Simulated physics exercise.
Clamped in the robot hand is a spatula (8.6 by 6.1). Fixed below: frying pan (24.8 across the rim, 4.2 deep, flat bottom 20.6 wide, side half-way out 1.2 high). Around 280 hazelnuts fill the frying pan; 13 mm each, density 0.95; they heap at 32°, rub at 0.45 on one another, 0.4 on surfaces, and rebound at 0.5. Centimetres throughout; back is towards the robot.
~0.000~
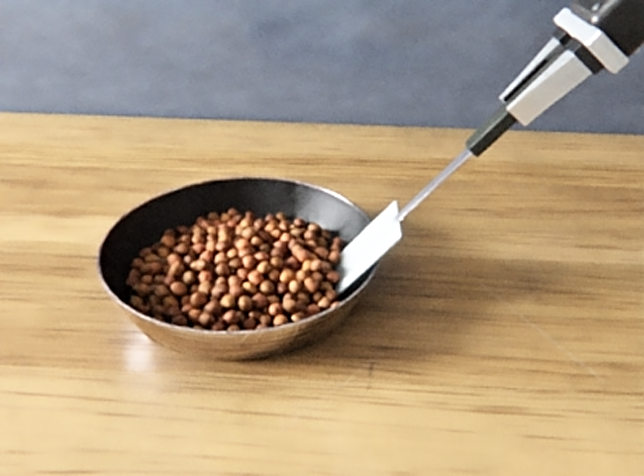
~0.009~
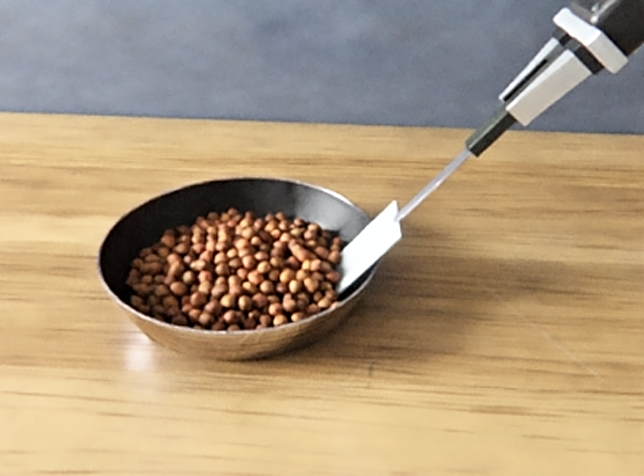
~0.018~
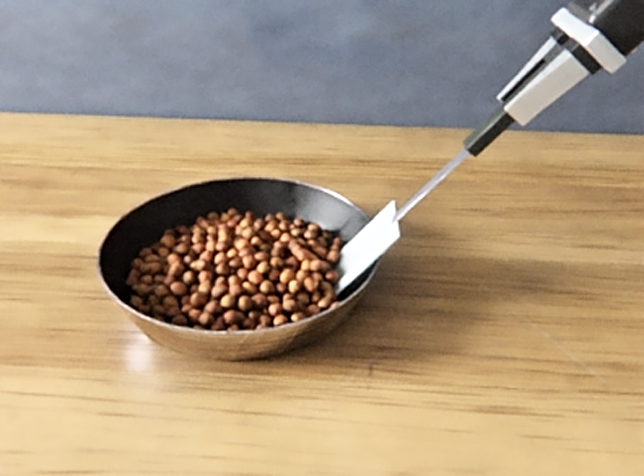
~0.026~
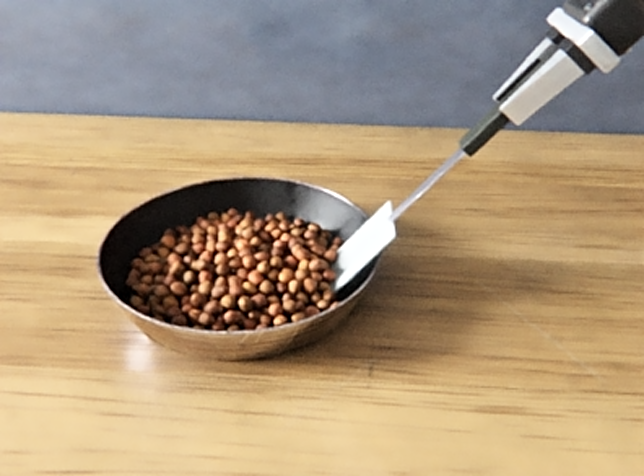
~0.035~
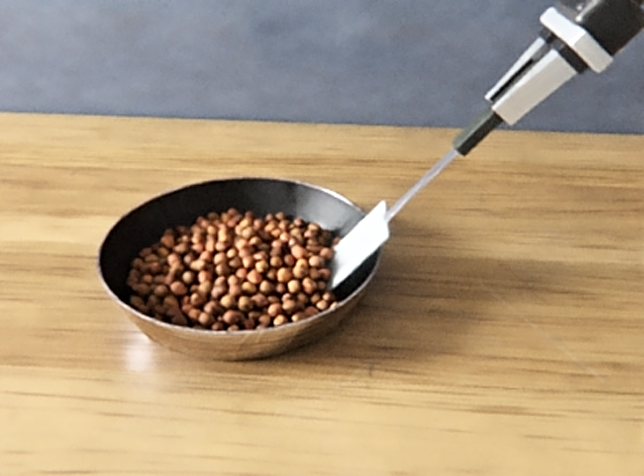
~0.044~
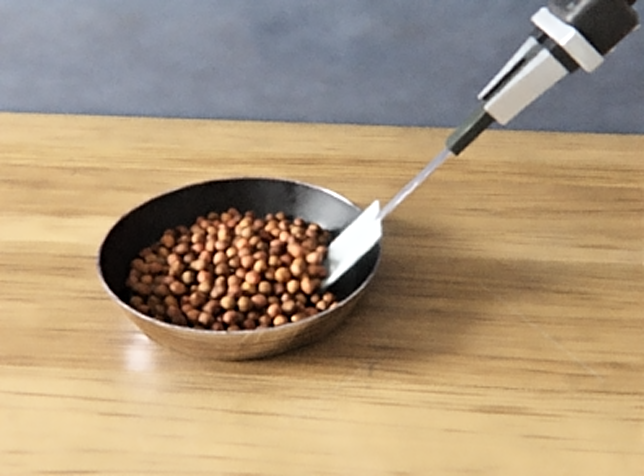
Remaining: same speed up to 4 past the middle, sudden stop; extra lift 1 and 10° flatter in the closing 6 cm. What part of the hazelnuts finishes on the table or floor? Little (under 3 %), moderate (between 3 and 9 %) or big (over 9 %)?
On the table or floor the share is little, under 3 %.
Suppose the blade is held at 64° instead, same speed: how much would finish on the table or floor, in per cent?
In that case some 0 per cent.
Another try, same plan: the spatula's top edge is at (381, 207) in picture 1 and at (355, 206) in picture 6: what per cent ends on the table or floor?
Some 0 per cent.
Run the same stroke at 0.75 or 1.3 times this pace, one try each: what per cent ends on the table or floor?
About 0 and 0 per cent.
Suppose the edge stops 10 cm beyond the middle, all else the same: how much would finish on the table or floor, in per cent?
Then about 10 per cent.
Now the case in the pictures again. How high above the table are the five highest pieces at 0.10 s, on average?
Some 5 cm.
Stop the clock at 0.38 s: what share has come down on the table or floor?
About 0 per cent.
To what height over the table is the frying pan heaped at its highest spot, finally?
Roughly 4.0 cm.
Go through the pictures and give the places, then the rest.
In the first picture, spatula top edge at (399, 218), sloping 52°; upper third of the load around (246, 260), from x 135 to 340, top at y 215; 282 in the frying pan.
In the second picture, spatula top edge at (399, 218), sloping 52°; upper third of the load around (246, 260), from x 135 to 340, top at y 215.
In the third picture, spatula top edge at (397, 218), sloping 52°; upper third of the load around (246, 260), from x 135 to 340, top at y 215.
In the fourth picture, spatula top edge at (393, 218), sloping 52°; upper third of the load around (248, 260), from x 135 to 340, top at y 215.
In the fifth picture, spatula top edge at (387, 217), sloping 52°; upper third of the load around (248, 259), from x 135 to 340, top at y 215.
In the sixth picture, spatula top edge at (380, 217), sloping 52°; upper third of the load around (249, 259), from x 135 to 340, top at y 215; 282 in the frying pan.
After 0.10 s, sloping 52°, highest piece 5 above the table; 282 in the frying pan.
After 0.15 s, sloping 48°, highest piece 6 above the table; 282 in the frying pan.
After 0.38 s, sloping 42°, highest piece 4 above the table; 282 in the frying pan.
After 1.43 s, sloping 42°, highest piece 4 above the table; 282 in the frying pan.
At rest, 282 in the frying pan. That is 0 % on the table or floor.
